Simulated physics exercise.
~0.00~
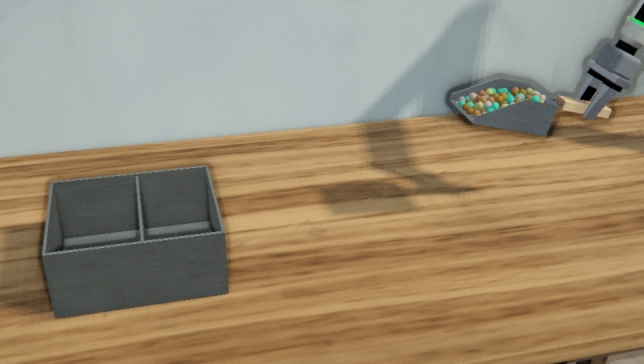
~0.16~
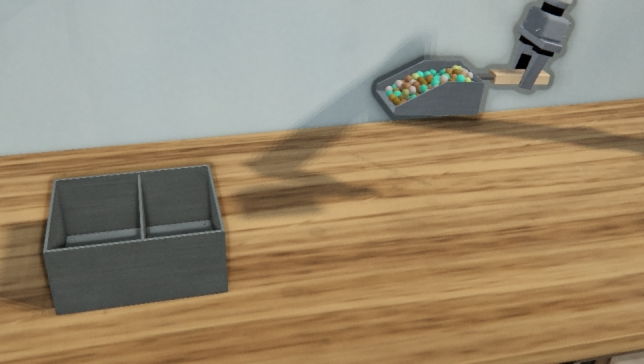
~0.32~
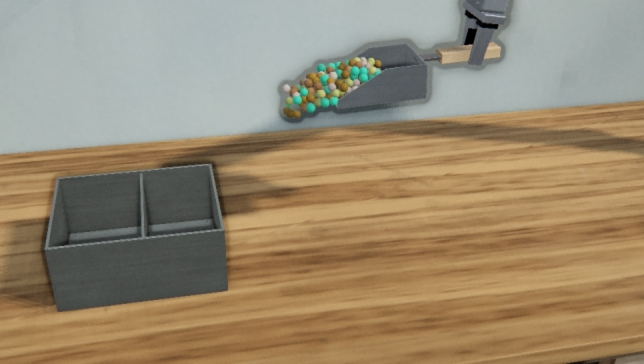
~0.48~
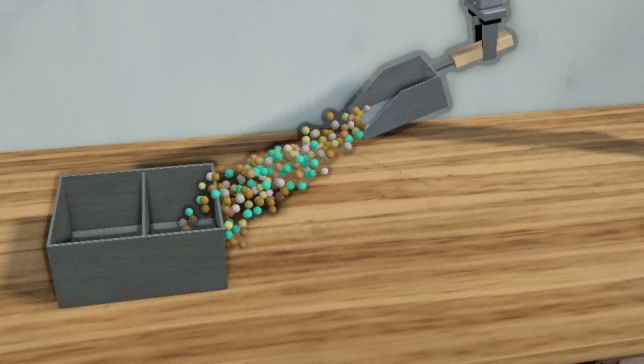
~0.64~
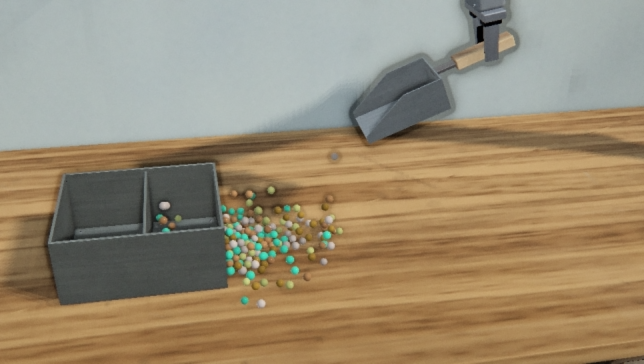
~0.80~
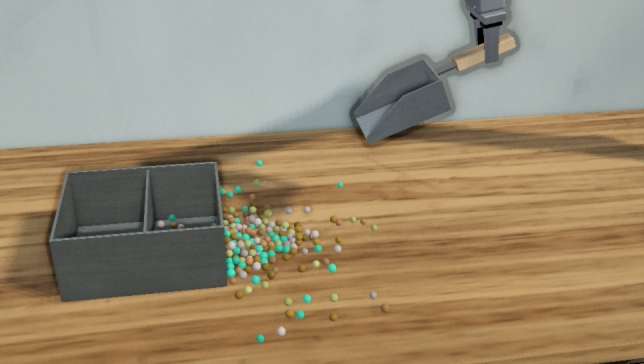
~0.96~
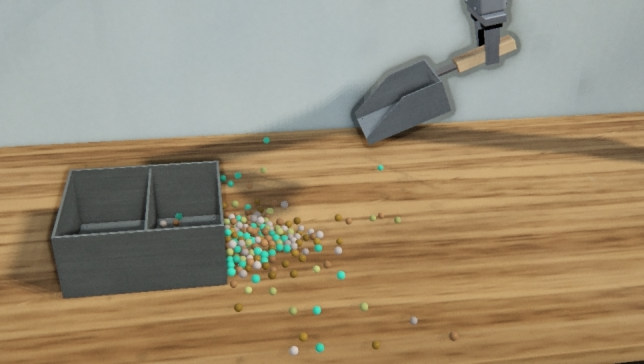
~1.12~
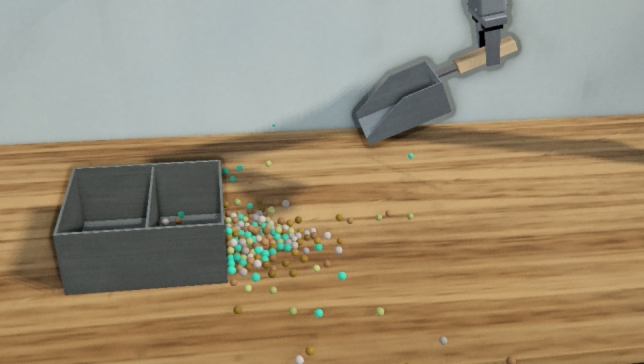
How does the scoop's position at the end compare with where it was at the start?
At the start the scoop is farther to the right, and by the end it is farther left, closer to the divided box.
